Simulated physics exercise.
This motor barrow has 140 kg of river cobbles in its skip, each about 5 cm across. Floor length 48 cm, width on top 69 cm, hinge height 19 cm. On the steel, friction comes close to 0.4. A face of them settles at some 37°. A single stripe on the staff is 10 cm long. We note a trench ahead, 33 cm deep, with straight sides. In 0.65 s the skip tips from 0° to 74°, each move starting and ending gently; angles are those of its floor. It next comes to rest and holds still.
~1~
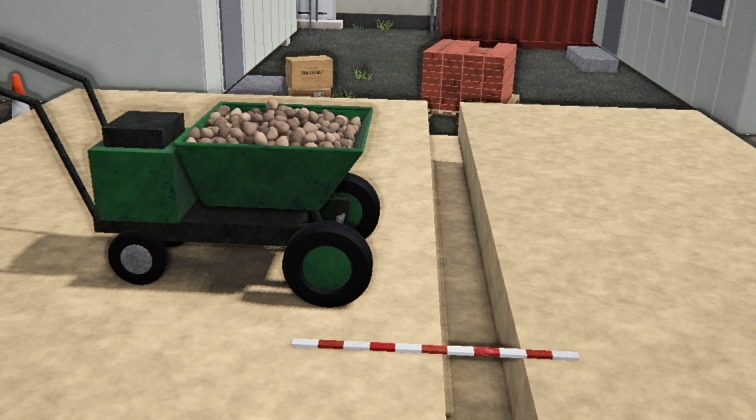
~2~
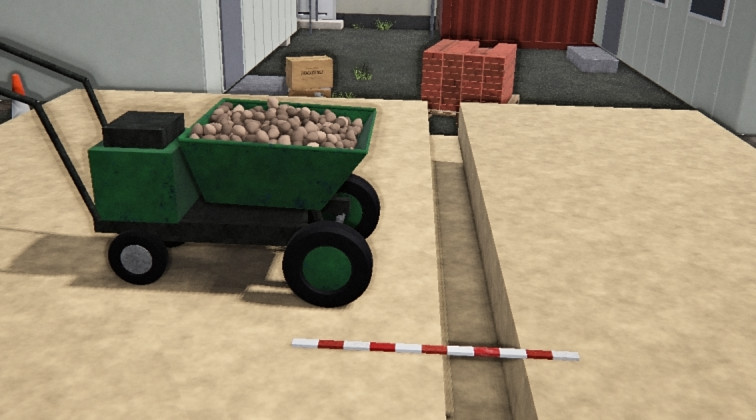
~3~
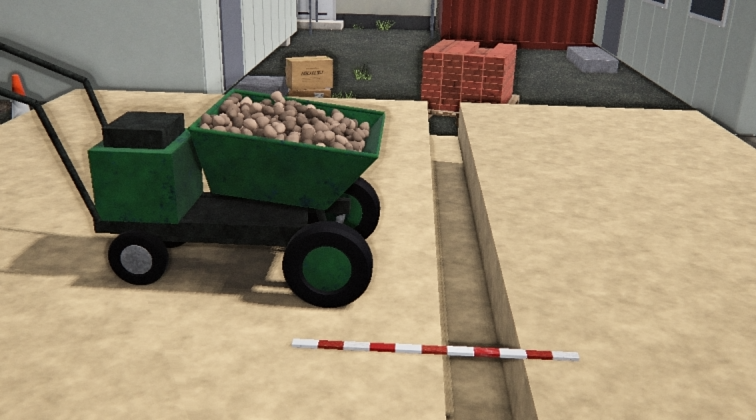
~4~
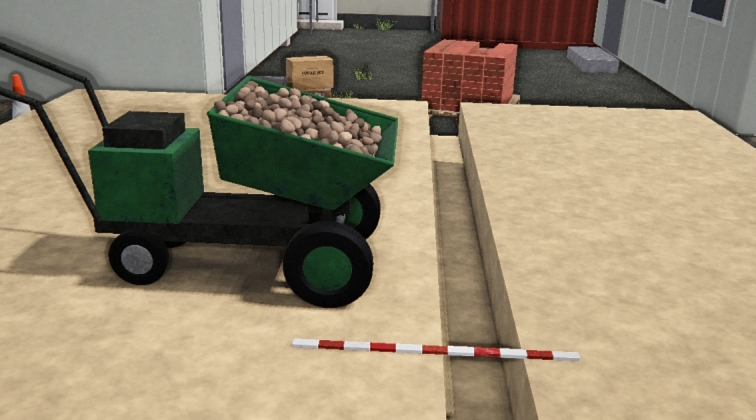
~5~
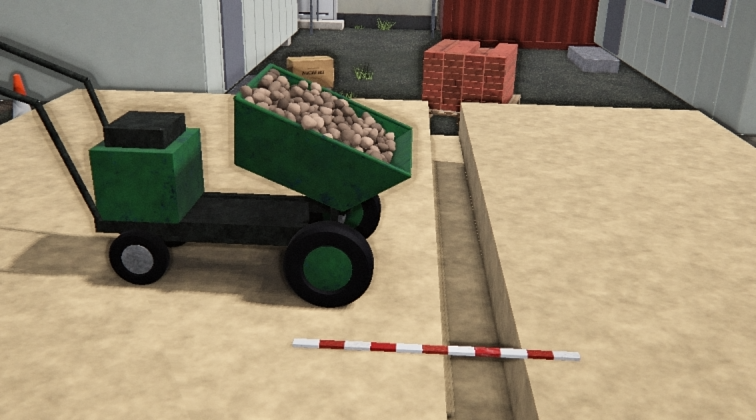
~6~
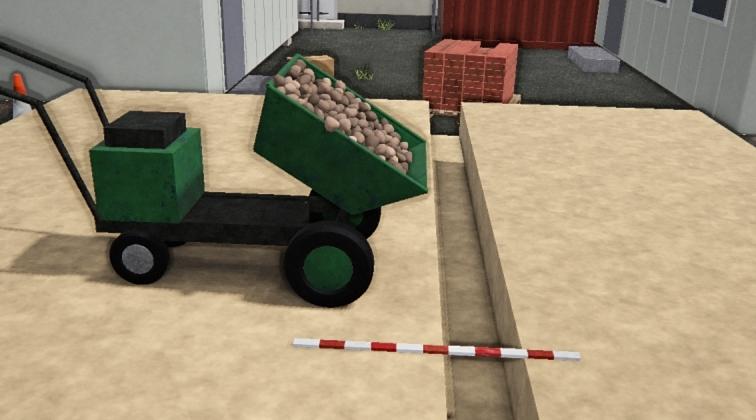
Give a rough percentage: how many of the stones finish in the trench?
56 %.
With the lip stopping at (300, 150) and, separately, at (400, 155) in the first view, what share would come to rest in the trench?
Result: Close to 85 then close to 25 per cent.
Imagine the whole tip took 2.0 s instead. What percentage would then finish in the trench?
Near 85 per cent.
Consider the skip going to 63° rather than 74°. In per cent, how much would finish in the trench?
Share in trench: Approx. 40%.
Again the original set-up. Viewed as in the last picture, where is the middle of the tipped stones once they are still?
Middle at around (496, 309), I'd say.
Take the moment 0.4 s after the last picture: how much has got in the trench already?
By that moment, roughly 25 per cent of the load.
Then, 0.2 s after the last picture the floor is at 63°, 100 % in the skip; the foremost stones are at (456, 214).
Then, 0.4 s after the last picture the floor is at 74°, 54 % in the skip, 25 % in the trench, 21 % past the trench; the foremost stones are at (548, 264).
Then, 0.8 s after the last picture the floor is at 74°, 14 % in the skip, 41 % in the trench, 45 % past the trench; the foremost stones are at (722, 280).
Then, 2.8 s after the last picture the floor is at 74°, 0 % in the skip, 56 % in the trench, 44 % past the trench; the foremost stones are past the picture's edge.
